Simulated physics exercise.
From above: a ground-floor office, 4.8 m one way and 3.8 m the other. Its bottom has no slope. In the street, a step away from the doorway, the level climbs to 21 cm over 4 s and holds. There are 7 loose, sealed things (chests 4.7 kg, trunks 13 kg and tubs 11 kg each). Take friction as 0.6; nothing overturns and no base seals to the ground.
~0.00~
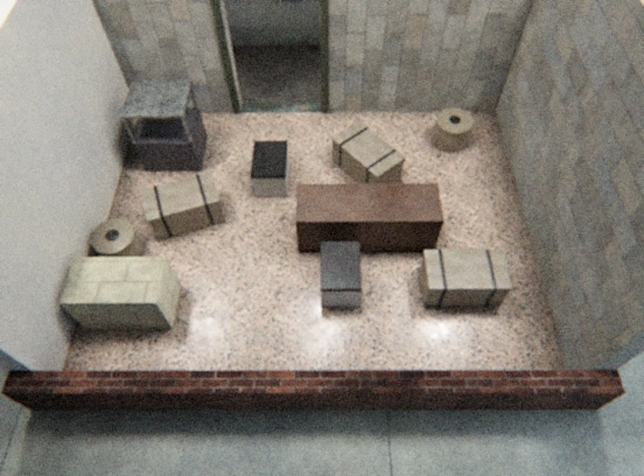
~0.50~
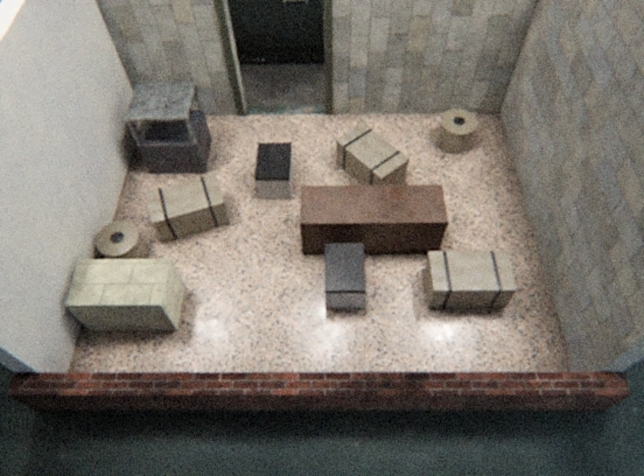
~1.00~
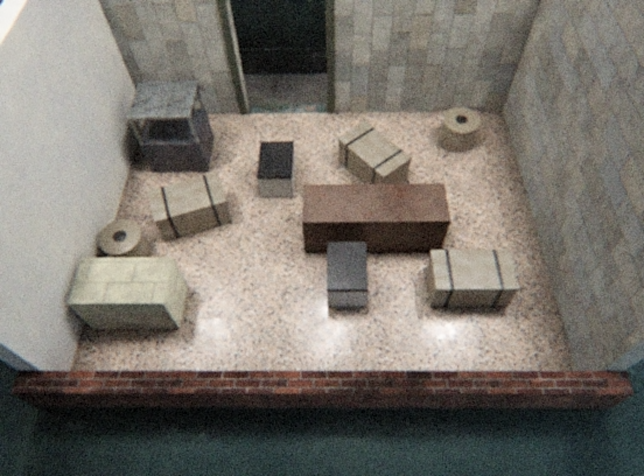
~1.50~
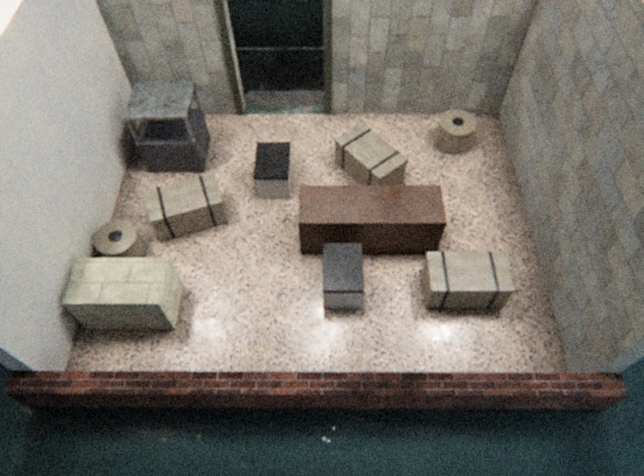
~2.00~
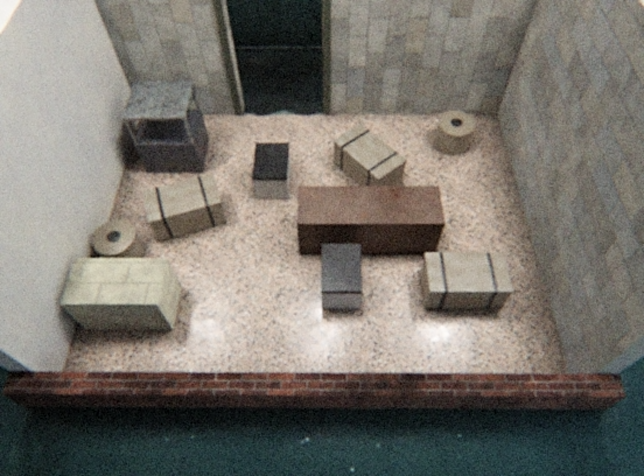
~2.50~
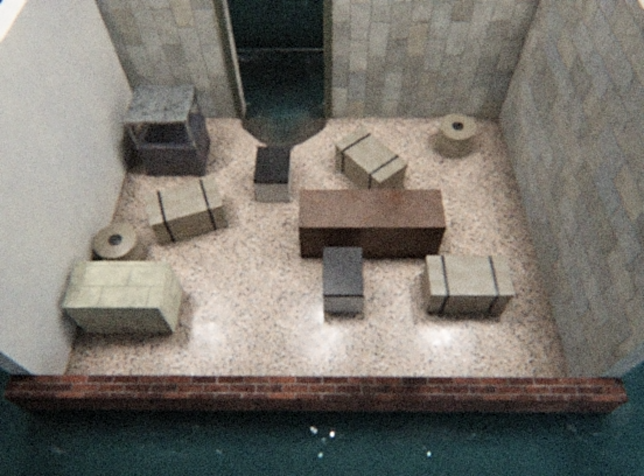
Ground-floor office seen from above, dark water covering the street outside, then spreading through the doorway onto the speckled floor, furnishings staying still.
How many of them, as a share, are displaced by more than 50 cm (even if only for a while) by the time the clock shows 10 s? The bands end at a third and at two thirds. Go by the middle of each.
Share: From one to two thirds.
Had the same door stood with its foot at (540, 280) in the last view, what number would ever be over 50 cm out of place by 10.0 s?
In that case 4 of them.
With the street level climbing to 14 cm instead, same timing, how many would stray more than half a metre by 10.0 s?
In that case 2 of them.
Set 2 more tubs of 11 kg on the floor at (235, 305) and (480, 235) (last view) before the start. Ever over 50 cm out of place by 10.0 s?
In that order: More, short of it.
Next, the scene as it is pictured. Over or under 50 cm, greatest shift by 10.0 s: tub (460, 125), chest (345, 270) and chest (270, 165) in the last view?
In that order: Short of it, under, more.
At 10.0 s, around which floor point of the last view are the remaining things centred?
Around (355, 237).
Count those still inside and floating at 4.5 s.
1 of them.
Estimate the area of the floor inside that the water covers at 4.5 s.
Some 5.5 m2.
After 3.5 s 0 of 7 are over 50 cm from their spots; 0 afloat.
After 4.5 s 1 of 7 are over 50 cm from their spots; 1 afloat.
After 7.0 s 3 of 7 are over 50 cm from their spots; 4 afloat.
After 10.0 s 4 of 7 are over 50 cm from their spots, and 4 have been at some point; 4 afloat.
